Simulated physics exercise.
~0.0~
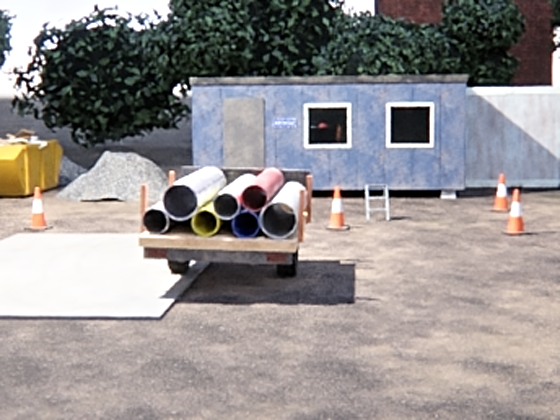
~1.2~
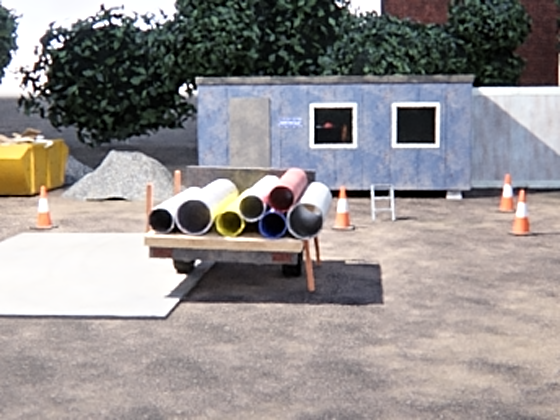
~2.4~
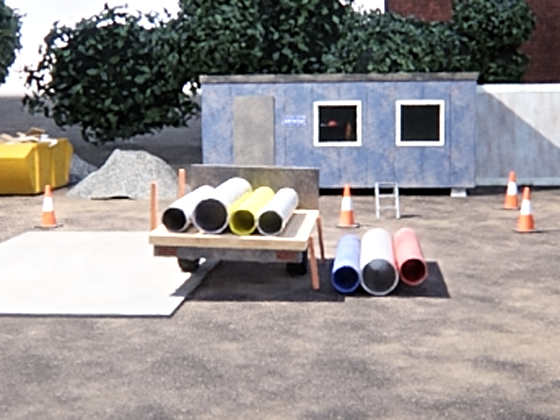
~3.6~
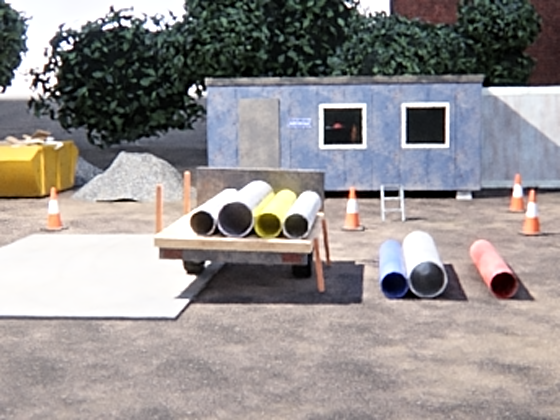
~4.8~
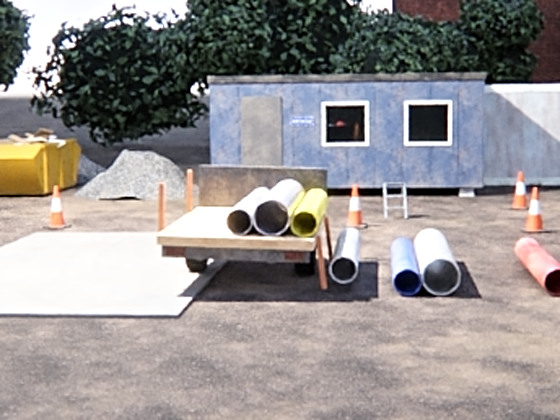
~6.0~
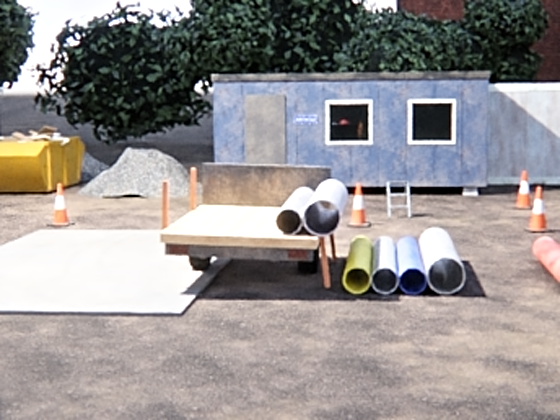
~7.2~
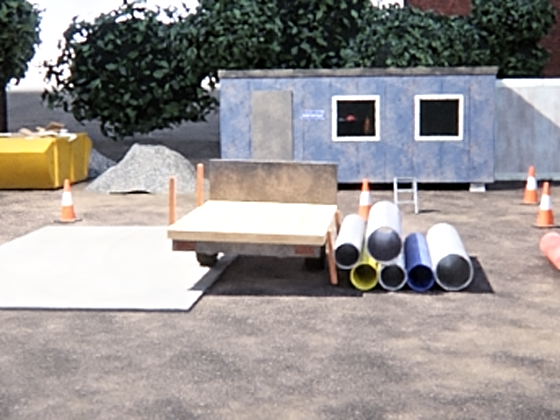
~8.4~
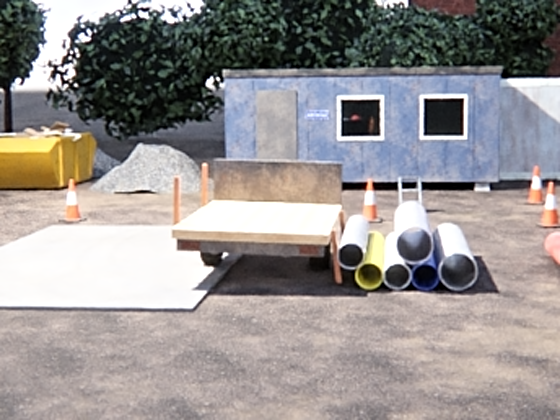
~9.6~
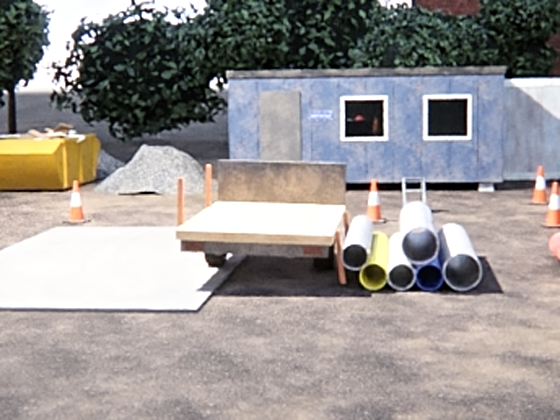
To begin with, seven hollow pipes, among them a yellow, a red and a blue one, lie stacked on a low trailer in front of a blue site cabin. The posts on the right side swing out and down, and the load shifts right. The blue, the red and a large pale pipe drop to the ground, and the red one rolls away toward the right edge of the view. Another pale pipe follows, then the yellow one, and finally the last two pale pipes. The deck ends up empty, with six pipes bunched beside it, one resting on top.
